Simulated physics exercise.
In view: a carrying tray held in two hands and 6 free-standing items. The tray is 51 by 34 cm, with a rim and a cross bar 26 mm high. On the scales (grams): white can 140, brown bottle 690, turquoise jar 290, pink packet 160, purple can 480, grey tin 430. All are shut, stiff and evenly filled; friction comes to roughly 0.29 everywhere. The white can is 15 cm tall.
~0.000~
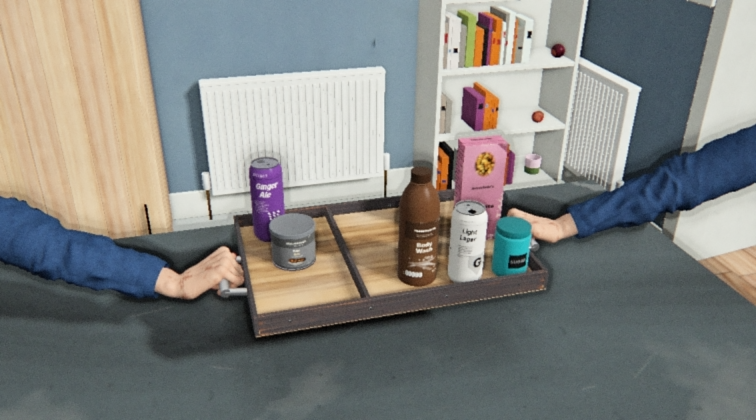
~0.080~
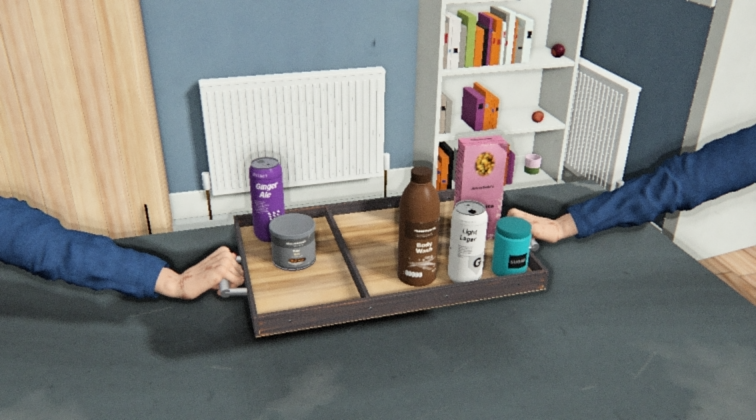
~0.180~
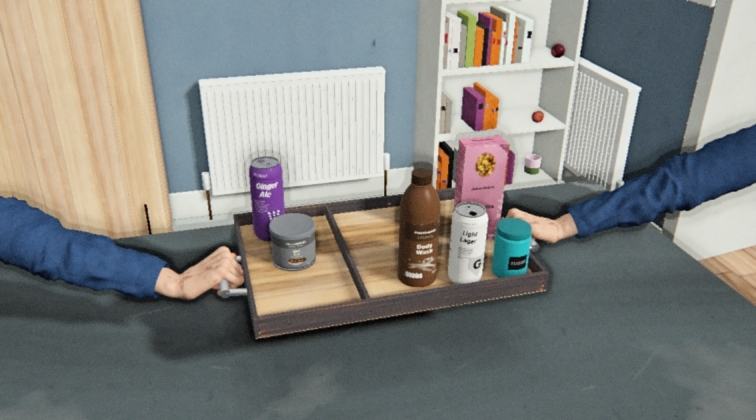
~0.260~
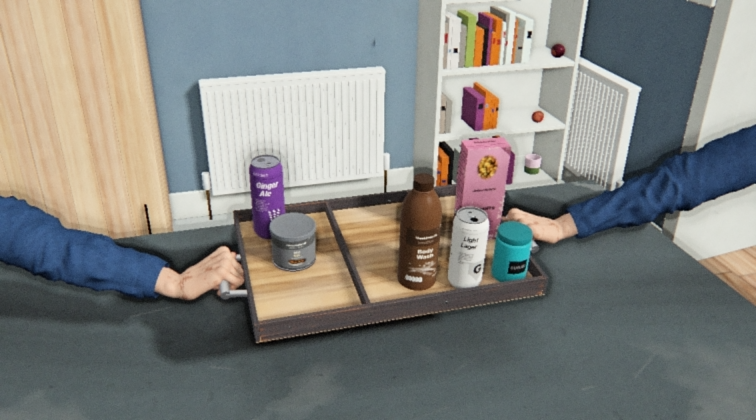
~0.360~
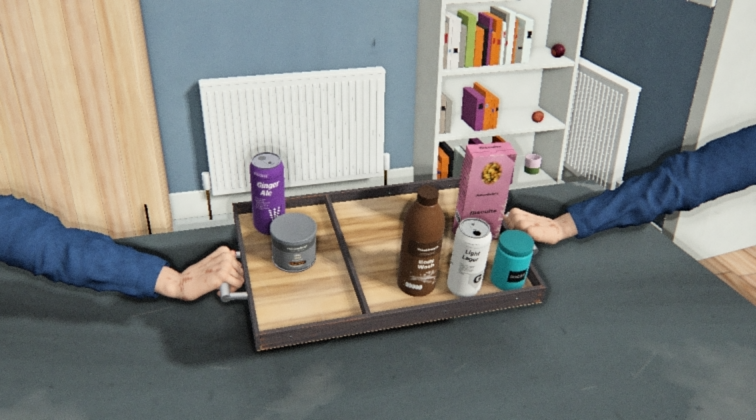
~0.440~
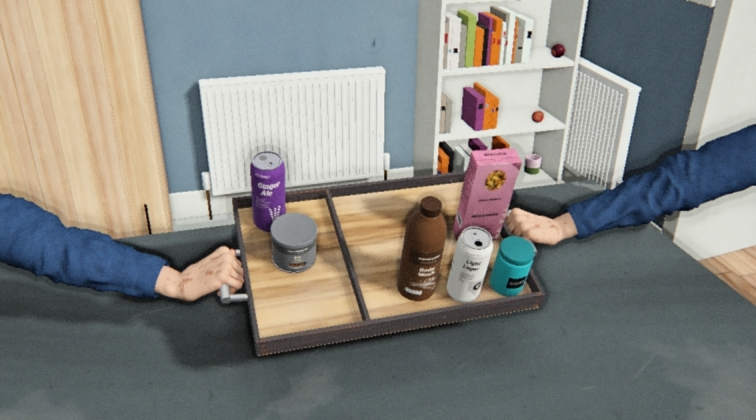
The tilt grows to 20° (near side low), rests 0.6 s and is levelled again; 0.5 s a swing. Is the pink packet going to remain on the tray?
The pink packet stays on the tray.
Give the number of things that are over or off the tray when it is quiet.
In all, 3.
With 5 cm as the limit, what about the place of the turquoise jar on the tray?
The turquoise jar keeps its place.
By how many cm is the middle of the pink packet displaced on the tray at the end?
About 6 cm.
After 0.94 s, tilt 20°, near edge down; white can now off the tray; pink packet tipped 46° from how it sat near (496, 238); purple can slid 12 cm.
After 1.44 s, tilt 11°, near edge down; purple can now off the tray; pink packet tipped 46° from how it sat near (495, 228); grey tin slid 15 cm.
At rest (2.4 s), off the tray, white can and purple can; tipped over on the tray, pink packet; not toppled but over 5 cm from the start, grey tin; the other 2 in place, give or take 5 cm. In the last view, pink packet near (478, 216).
